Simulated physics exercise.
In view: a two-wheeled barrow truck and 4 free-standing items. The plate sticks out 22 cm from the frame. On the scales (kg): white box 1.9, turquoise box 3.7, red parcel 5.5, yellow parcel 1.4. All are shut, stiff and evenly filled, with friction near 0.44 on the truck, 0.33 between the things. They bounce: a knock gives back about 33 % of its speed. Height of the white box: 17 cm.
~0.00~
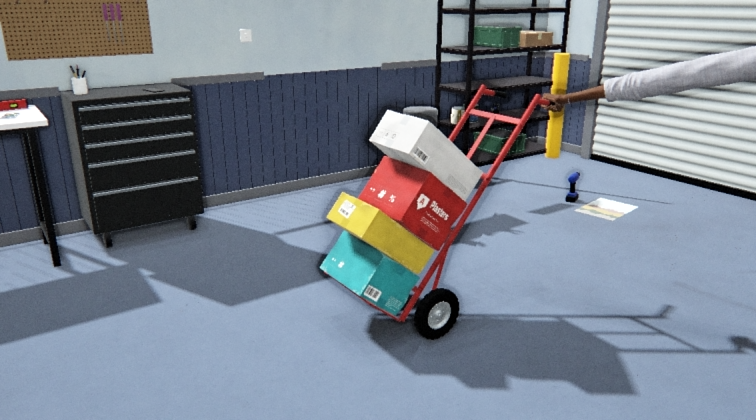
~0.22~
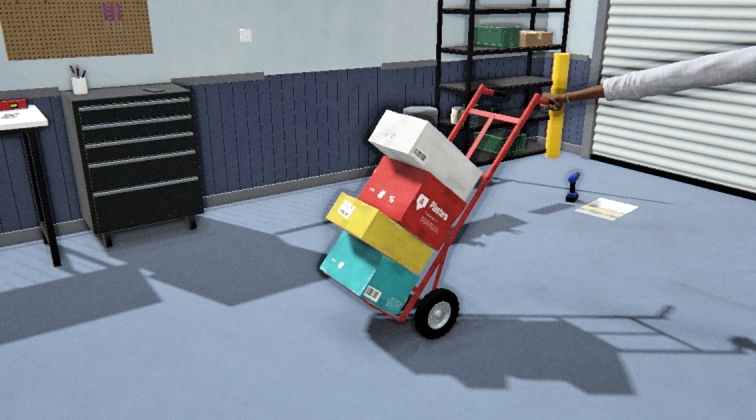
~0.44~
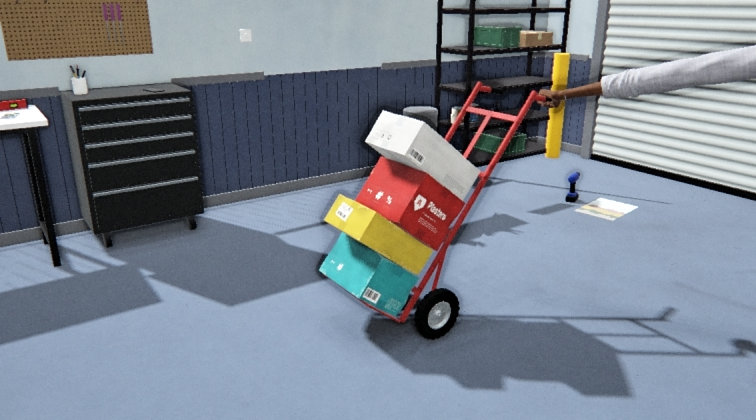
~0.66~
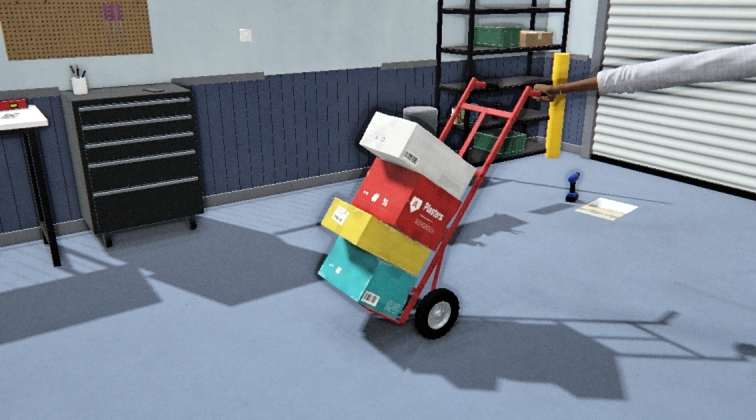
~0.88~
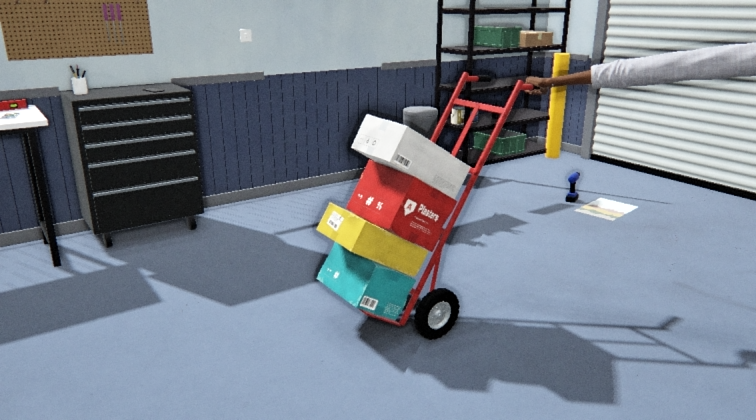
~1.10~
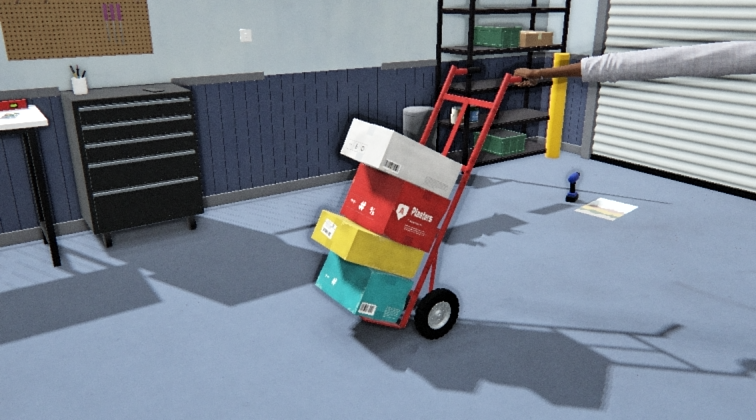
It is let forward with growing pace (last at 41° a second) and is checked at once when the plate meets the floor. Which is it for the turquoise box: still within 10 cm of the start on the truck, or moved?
The turquoise box holds its spot.
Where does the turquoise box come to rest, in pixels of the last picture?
Around (359, 309).
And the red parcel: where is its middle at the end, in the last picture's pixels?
At about (356, 235).
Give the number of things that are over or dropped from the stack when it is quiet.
That comes to 0.
After 1.70 s, truck 10° back.
After 2.20 s, truck upright; turquoise box 3° off its base near (358, 309); white box 3° off its base; red parcel 3° off its base.
In the end (3.0 s), all 4 under 10 cm from the start. At the end, from the last picture's camera, turquoise box near (359, 309).
